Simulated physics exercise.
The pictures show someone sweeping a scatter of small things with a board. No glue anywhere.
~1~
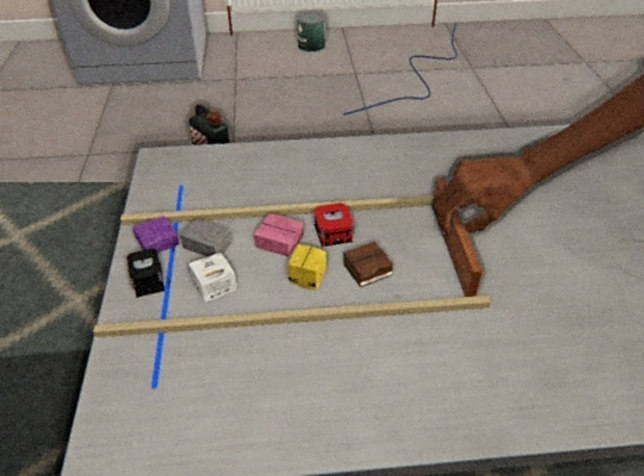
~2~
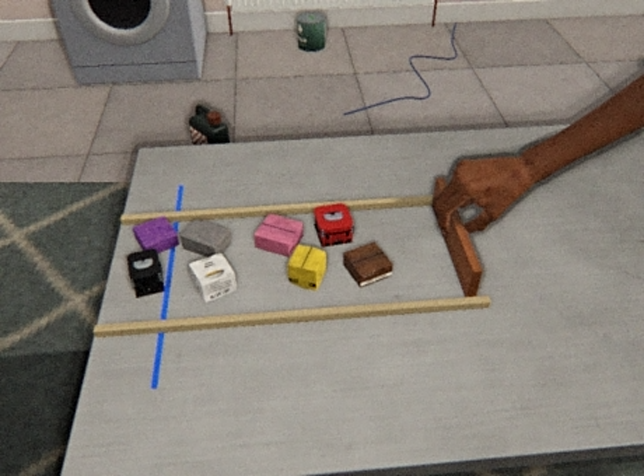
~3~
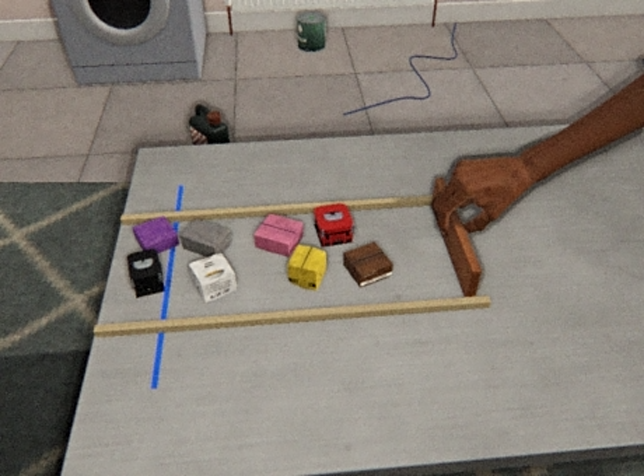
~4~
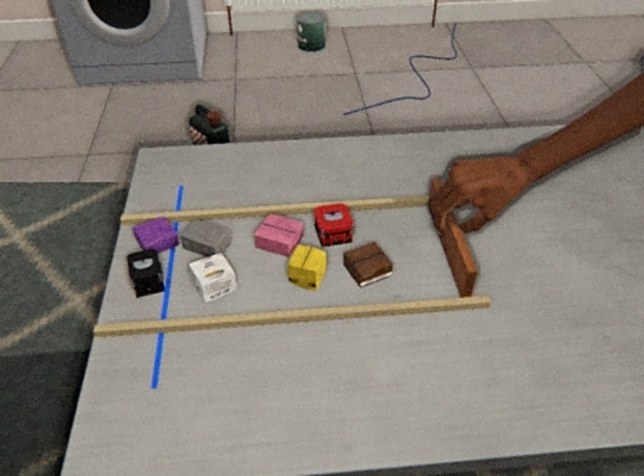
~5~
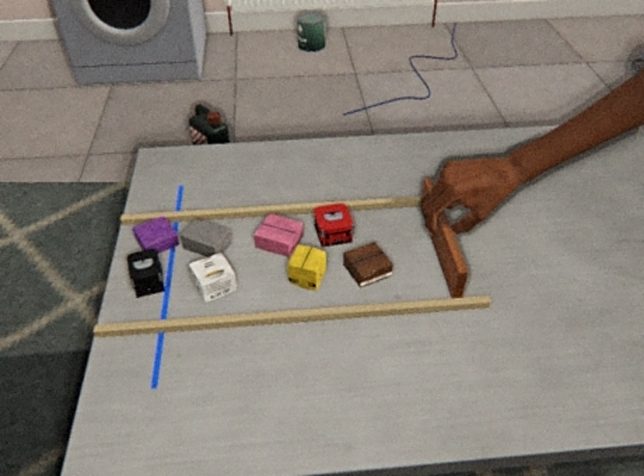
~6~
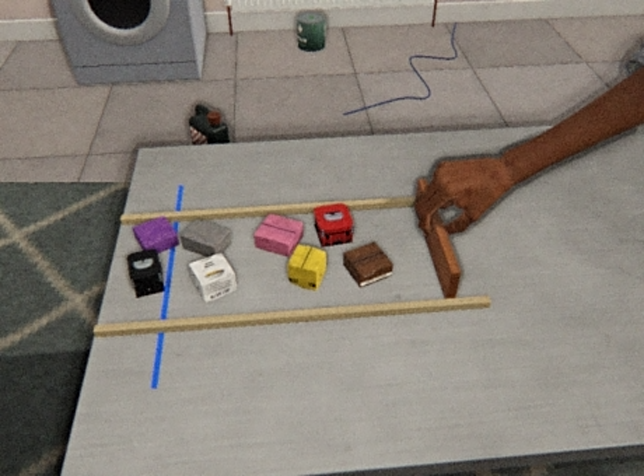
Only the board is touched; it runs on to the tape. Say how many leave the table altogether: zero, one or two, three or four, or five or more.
As it turns out, the number that fall off is three or four.
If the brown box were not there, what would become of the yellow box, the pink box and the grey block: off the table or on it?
The yellow box is kept; the pink box is kept; the grey block tumbles off.
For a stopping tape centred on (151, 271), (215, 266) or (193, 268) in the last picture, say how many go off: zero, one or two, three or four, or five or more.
For each place: Five or over; one or two; 3 or 4.
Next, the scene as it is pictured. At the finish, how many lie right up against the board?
2 of them.
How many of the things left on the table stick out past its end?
Overhanging: 2.
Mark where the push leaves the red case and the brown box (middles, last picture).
The red case stops around (155, 235); the brown box around (149, 275).
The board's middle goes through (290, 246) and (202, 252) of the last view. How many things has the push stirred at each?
First 7, then 8.
Early on, none off yet; black case at rest near (146, 273); purple block at rest near (156, 236); grey block at rest near (206, 240).
Finally, the number that fall off is three or four; lost, white box, grey block, purple block and black case.
